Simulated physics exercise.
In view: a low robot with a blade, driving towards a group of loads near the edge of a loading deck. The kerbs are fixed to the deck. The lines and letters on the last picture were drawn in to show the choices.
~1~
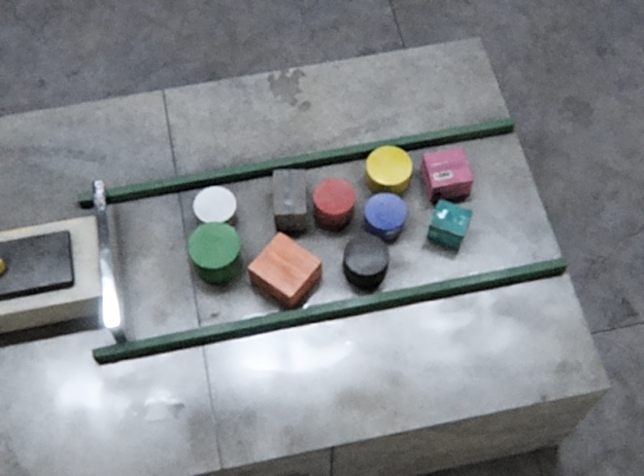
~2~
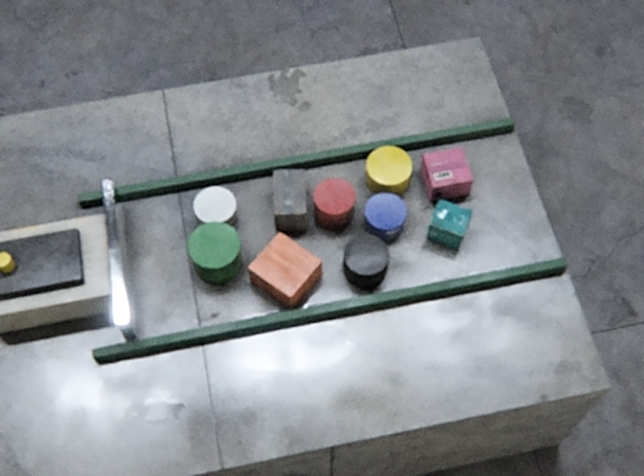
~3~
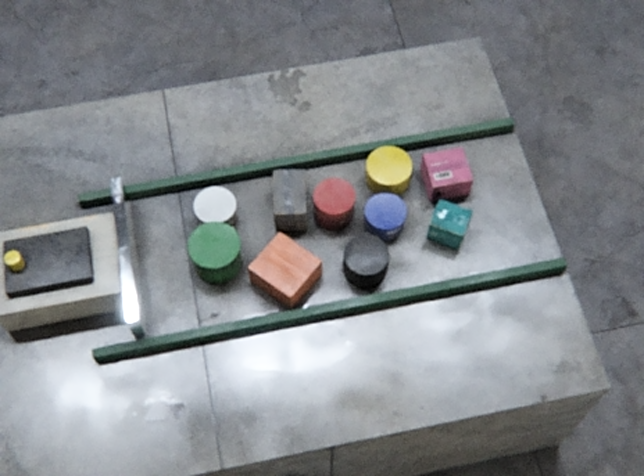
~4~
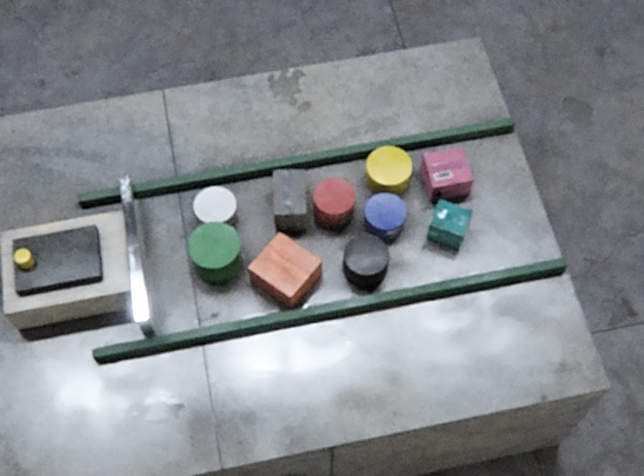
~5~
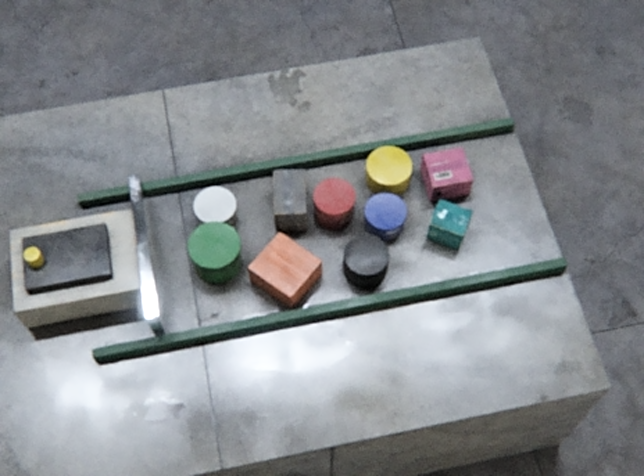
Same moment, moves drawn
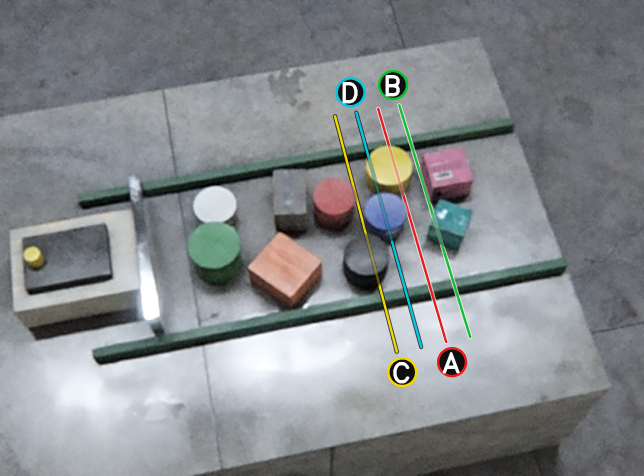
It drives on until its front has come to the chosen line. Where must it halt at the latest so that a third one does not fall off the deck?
Line B.
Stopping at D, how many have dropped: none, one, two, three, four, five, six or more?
In all, none.
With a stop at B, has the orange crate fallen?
No.
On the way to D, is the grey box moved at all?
Yes.
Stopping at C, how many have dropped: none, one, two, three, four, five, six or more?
In all, none.
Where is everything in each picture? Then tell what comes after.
Orange crate (286, 271); white pail (216, 212); red pail (334, 204), in the first frame.
Robot (45, 261); green pail (216, 254), in the second frame.
Robot (54, 259); yellow canister (388, 172), in the third frame.
Robot (64, 257); grey box (290, 200), in the fourth frame.
Robot (74, 256); turquoise box (450, 225); orange crate (286, 271); white pail (216, 212), in the fifth frame.
On the marked copy, A at (410, 217); B at (432, 213); C at (364, 226); D at (387, 222).
With B. Early on, robot (182, 236); orange crate (314, 275); white pail (270, 198).
Further on, robot (287, 217); turquoise box (504, 226); pink parcel (479, 173).
At the end, robot (367, 202); turquoise box over the edge; pink parcel over the edge; two fallen.
As for the rest, A is within the limit but short; C is within the limit but short; D is within the limit but short.
